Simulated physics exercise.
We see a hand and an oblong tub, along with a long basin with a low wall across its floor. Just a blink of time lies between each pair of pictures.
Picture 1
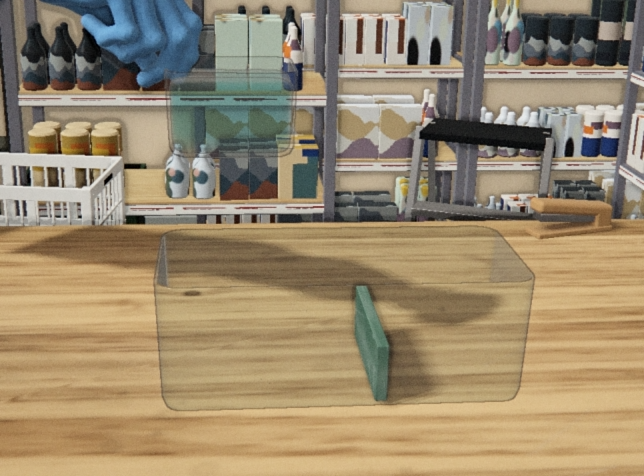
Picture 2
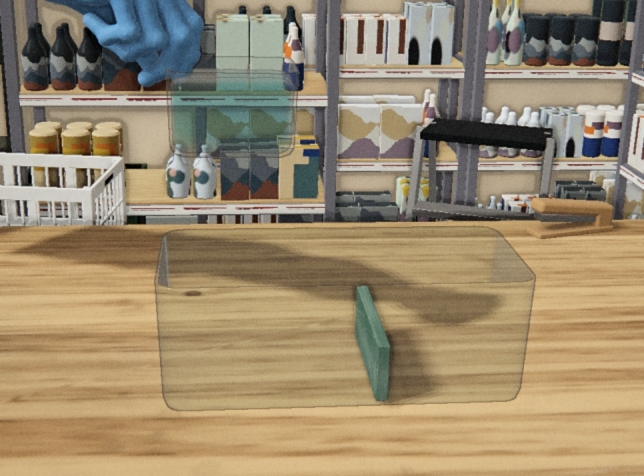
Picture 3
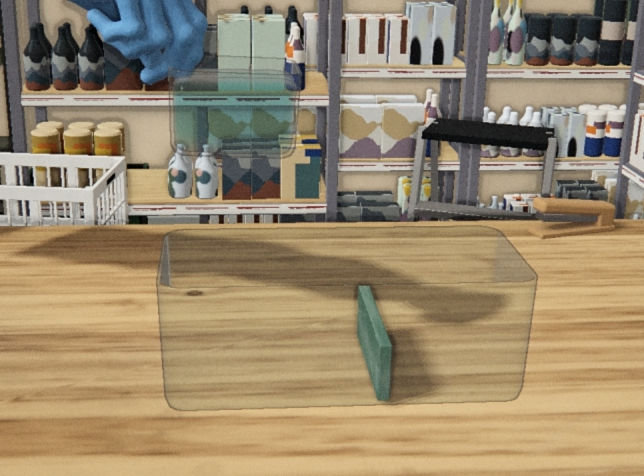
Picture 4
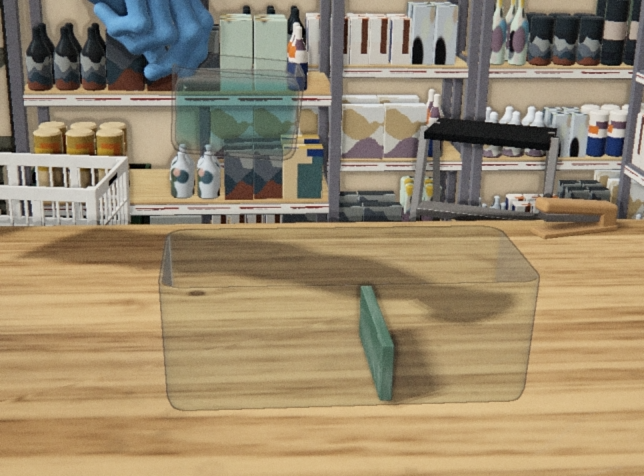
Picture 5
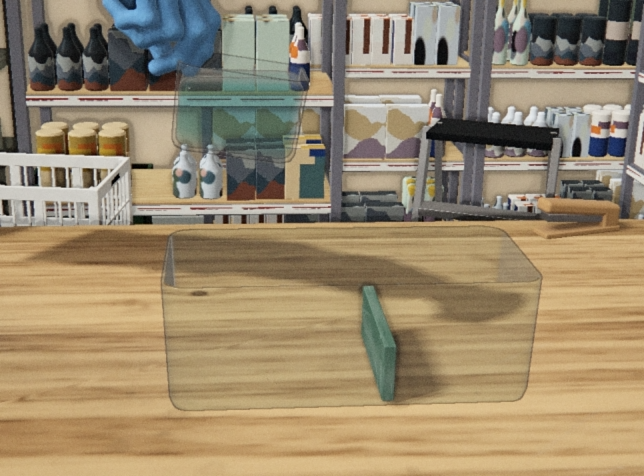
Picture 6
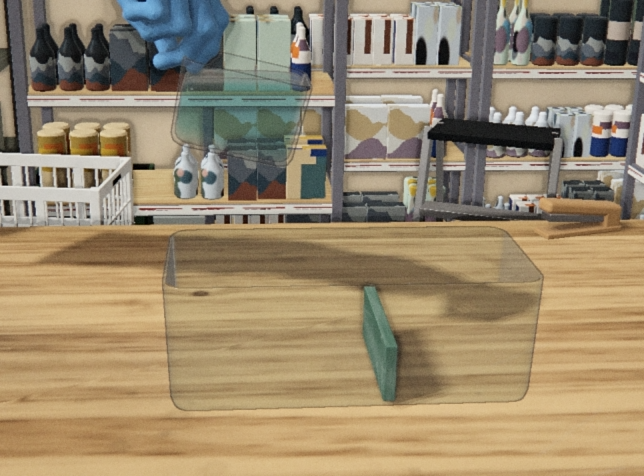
In this clip, a blue hand above a see-through oblong tub shifts slightly right as the tub gradually tilts clockwise, while a long clear basin with a low green wall across its floor sits on a wooden counter.
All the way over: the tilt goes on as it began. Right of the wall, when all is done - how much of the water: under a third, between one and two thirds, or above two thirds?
When all is done, between one and two thirds is there.
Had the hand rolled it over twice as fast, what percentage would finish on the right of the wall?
Close to 20 per cent.
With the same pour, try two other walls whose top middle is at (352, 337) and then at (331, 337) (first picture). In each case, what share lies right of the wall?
About 70 and 75 per cent.
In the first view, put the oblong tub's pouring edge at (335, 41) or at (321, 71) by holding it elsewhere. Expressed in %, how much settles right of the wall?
About 75 % the first time, about 70 % the second.
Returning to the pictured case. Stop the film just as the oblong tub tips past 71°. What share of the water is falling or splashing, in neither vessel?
Estimated: 35 per cent or thereabouts.
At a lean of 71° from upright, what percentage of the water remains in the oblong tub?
Close to 55 parts in a hundred remain.
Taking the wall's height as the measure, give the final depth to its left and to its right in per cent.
The left reads 20 in a hundred and the right 20 in a hundred.
A moment on, the oblong tub is tipped part way and 53 per cent is still to pour, 6 is left of the wall and 7 right of it.
Next, the oblong tub is tipped right over and 9 per cent is still to pour, 33 is left of the wall and 49 right of it.
Then the oblong tub is tipped right over and 0 per cent is still to pour, 49 is left of the wall and 49 right of it.
Later the oblong tub is tipped right over and 0 per cent is still to pour, 50 is left of the wall and 50 right of it.
At rest 50 per cent lies left of the wall, 50 right of it and 1 outside.
